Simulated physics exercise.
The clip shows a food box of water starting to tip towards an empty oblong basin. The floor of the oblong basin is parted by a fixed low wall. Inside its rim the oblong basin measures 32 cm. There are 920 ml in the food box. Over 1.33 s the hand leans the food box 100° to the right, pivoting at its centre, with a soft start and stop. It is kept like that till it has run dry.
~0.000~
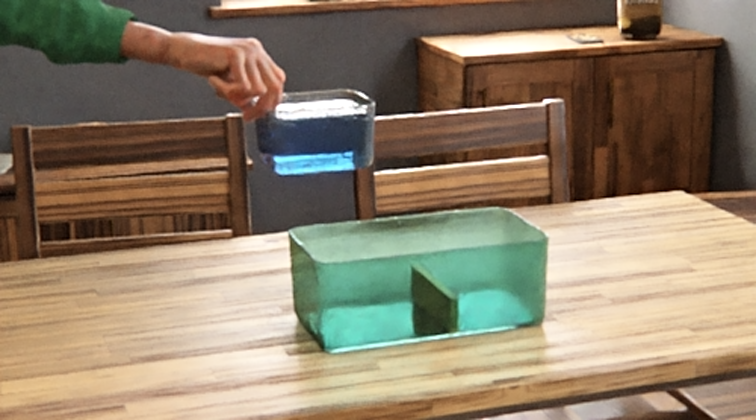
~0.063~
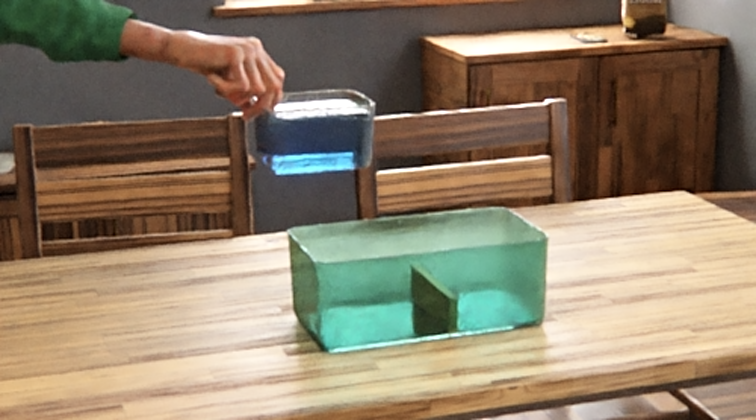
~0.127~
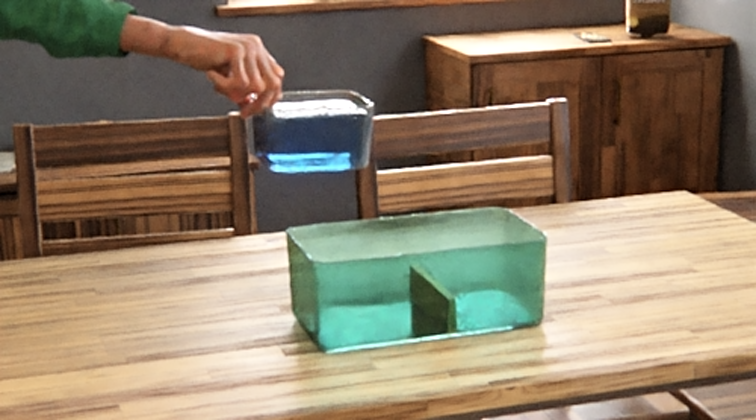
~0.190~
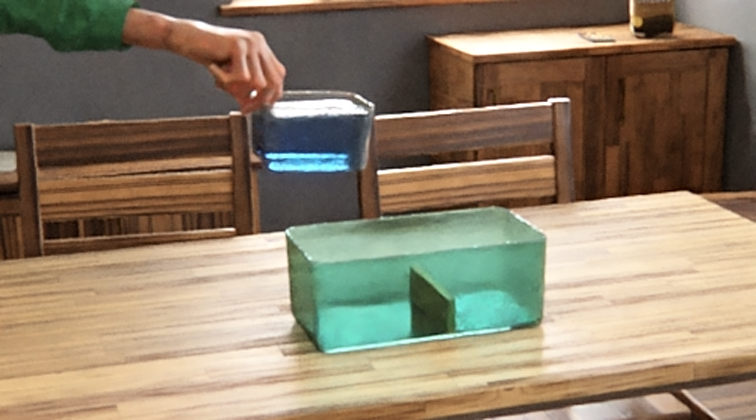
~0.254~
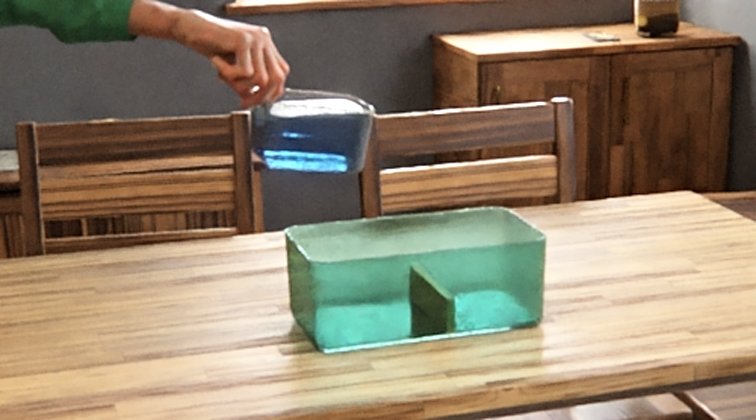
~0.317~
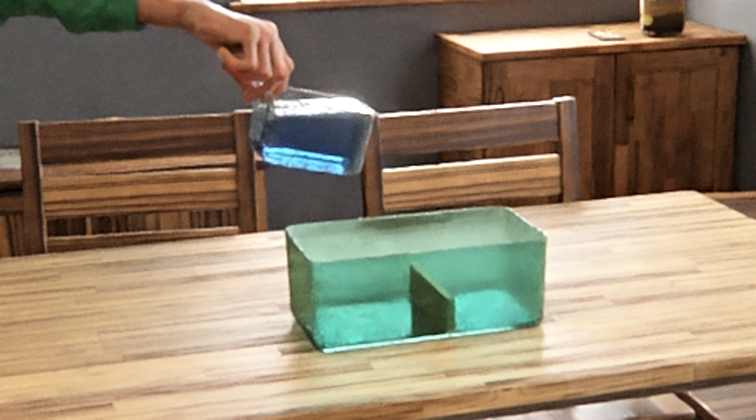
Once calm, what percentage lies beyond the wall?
Roughly 46 per cent is past the wall.
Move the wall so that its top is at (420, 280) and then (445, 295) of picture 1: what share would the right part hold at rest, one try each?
In turn about 65 and 30 per cent.
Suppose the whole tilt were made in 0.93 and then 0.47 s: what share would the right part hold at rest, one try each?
In turn about 40 and 15 per cent.
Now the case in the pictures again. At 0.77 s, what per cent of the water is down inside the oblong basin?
About 16 per cent.
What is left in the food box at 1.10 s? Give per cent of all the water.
Near 12 in a hundred.
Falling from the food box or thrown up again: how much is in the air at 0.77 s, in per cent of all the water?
Near 30 in a hundred.
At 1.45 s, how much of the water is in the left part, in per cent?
Some 50 per cent.
By 0.77 s the tilt is 62° and 54 per cent is still to pour, 9 is left of the wall and 8 right of it.
By 1.10 s the tilt is 93° and 13 per cent is still to pour, 33 is left of the wall and 46 right of it.
By 1.45 s the tilt is 100° and 1 per cent is still to pour, 50 is left of the wall and 46 right of it.
By 1.83 s the tilt is 100° and 0 per cent is still to pour, 53 is left of the wall and 46 right of it.
At rest 53 per cent lies left of the wall, 46 right of it and 1 outside.
